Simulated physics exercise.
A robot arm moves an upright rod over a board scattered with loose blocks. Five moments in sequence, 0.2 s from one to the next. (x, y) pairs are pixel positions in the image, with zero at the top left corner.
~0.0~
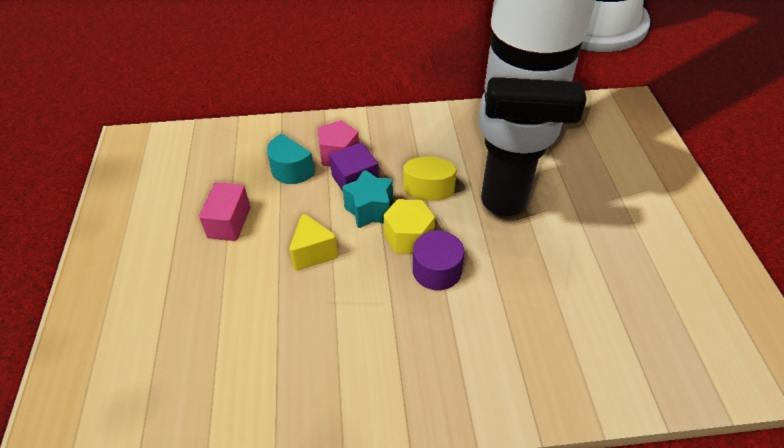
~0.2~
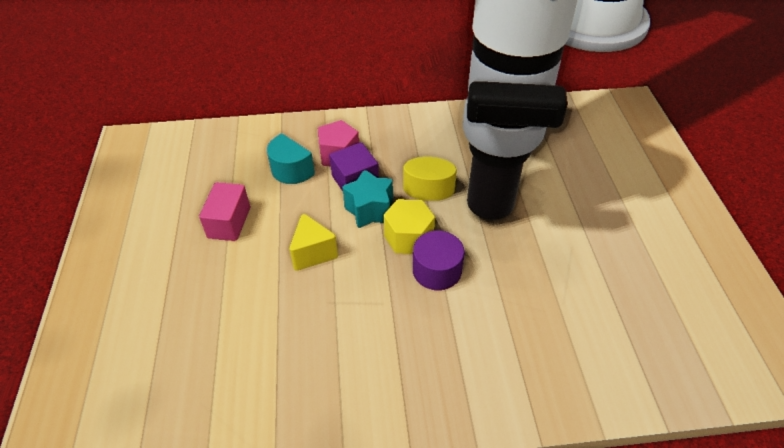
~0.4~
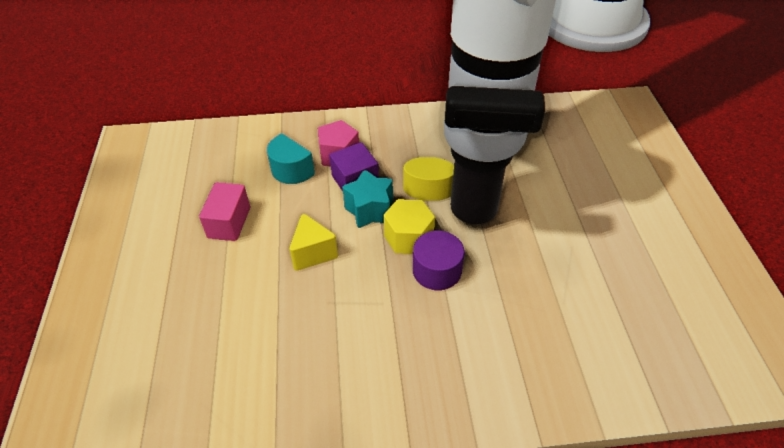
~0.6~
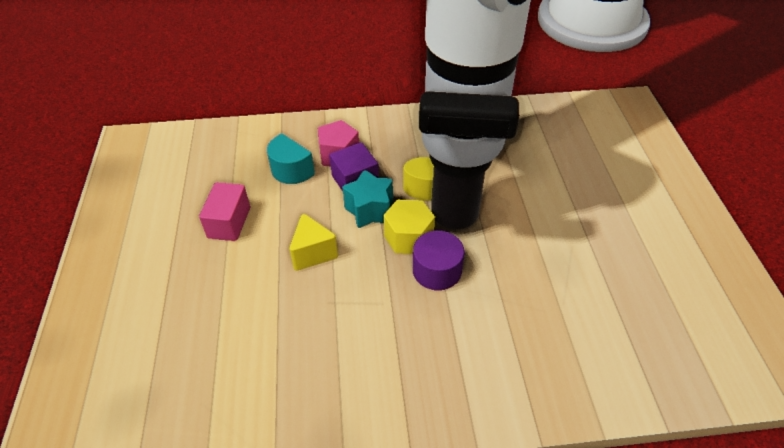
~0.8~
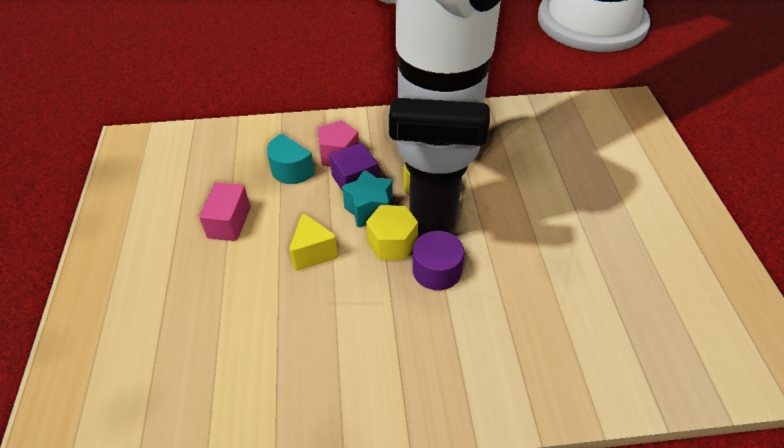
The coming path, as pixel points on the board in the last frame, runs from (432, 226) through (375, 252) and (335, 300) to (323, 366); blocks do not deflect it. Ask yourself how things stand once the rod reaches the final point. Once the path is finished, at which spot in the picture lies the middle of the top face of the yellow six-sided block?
The middle of its top is at (277, 282).
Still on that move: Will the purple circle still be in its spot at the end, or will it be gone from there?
Once the path is done, it remains where it sat before.
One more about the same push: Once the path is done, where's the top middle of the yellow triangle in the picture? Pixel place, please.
The middle of its upper face should be somewhere near (285, 239).
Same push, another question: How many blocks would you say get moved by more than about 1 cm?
Two.
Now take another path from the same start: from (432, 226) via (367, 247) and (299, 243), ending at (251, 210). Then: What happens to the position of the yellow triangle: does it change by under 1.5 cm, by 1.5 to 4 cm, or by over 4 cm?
The yellow triangle moves over 4 cm.
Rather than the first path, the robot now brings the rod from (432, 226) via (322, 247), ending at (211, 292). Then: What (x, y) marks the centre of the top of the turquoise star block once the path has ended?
Its top centre is at about (336, 187).
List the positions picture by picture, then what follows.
In the first frame, rod's lower end at (504, 199); yellow triangle at (309, 232); turquoise star block at (369, 188); yellow six-sided block at (409, 215); purple circle at (439, 249).
In the second frame, rod at (490, 203); blocks still.
In the third frame, rod at (474, 207); blocks still.
In the fourth frame, rod at (455, 212); blocks still.
In the fifth frame, rod at (433, 218); yellow triangle at (309, 232); turquoise star block at (369, 188); yellow six-sided block at (392, 221); purple circle at (439, 249).
What follows on the original path. One third of the way, rod at (374, 244); yellow triangle at (291, 237), turned 60° clockwise; yellow six-sided block at (329, 251).
Two thirds of the way, rod at (334, 292); yellow triangle at (285, 239), turned 90° clockwise; yellow six-sided block at (280, 281), turned 30° clockwise.
At the end, rod at (322, 359); yellow triangle at (285, 239), turned 90° clockwise; turquoise star block still; yellow six-sided block at (277, 282), turned 35° clockwise; purple circle still.
